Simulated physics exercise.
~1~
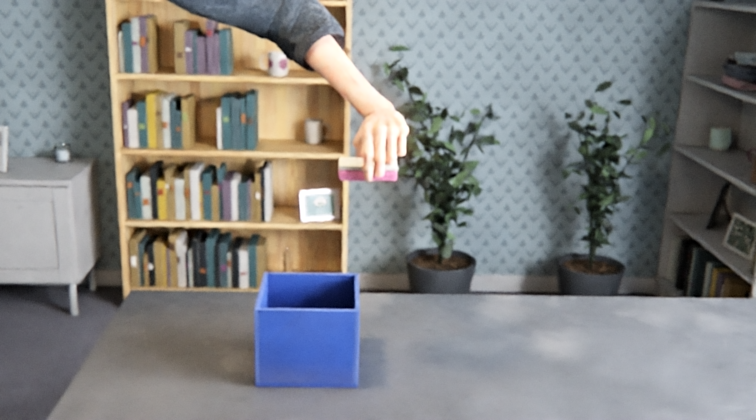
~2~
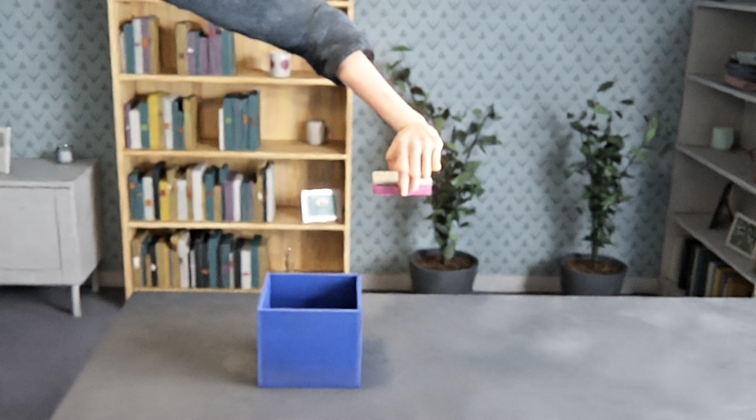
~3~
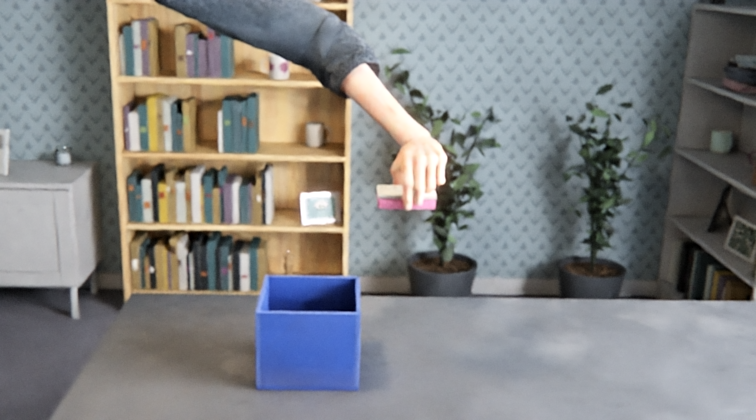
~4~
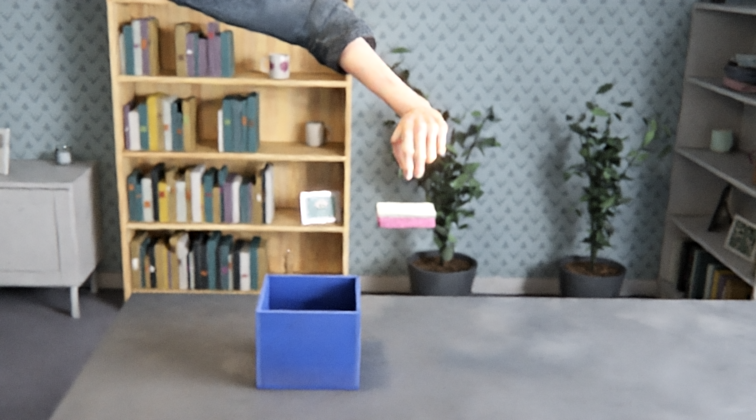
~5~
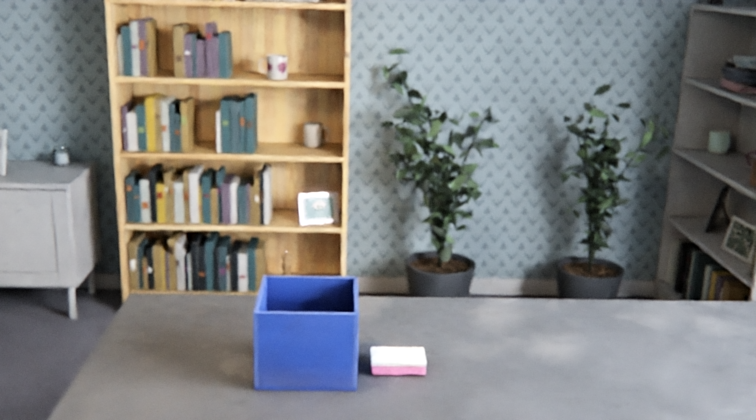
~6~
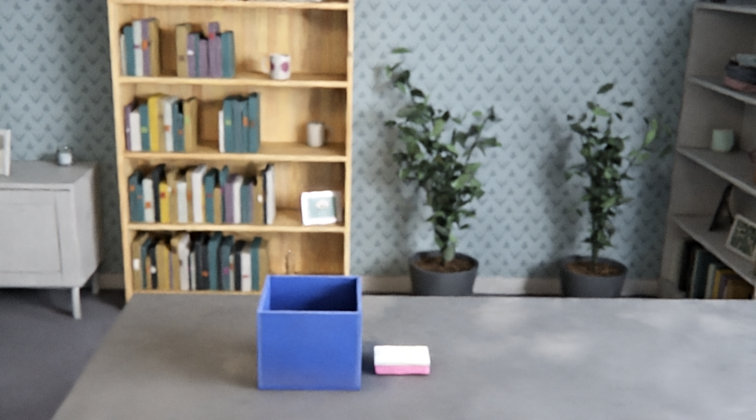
Above a grey table, a hand drops a pink sponge, which lands beside the blue box.
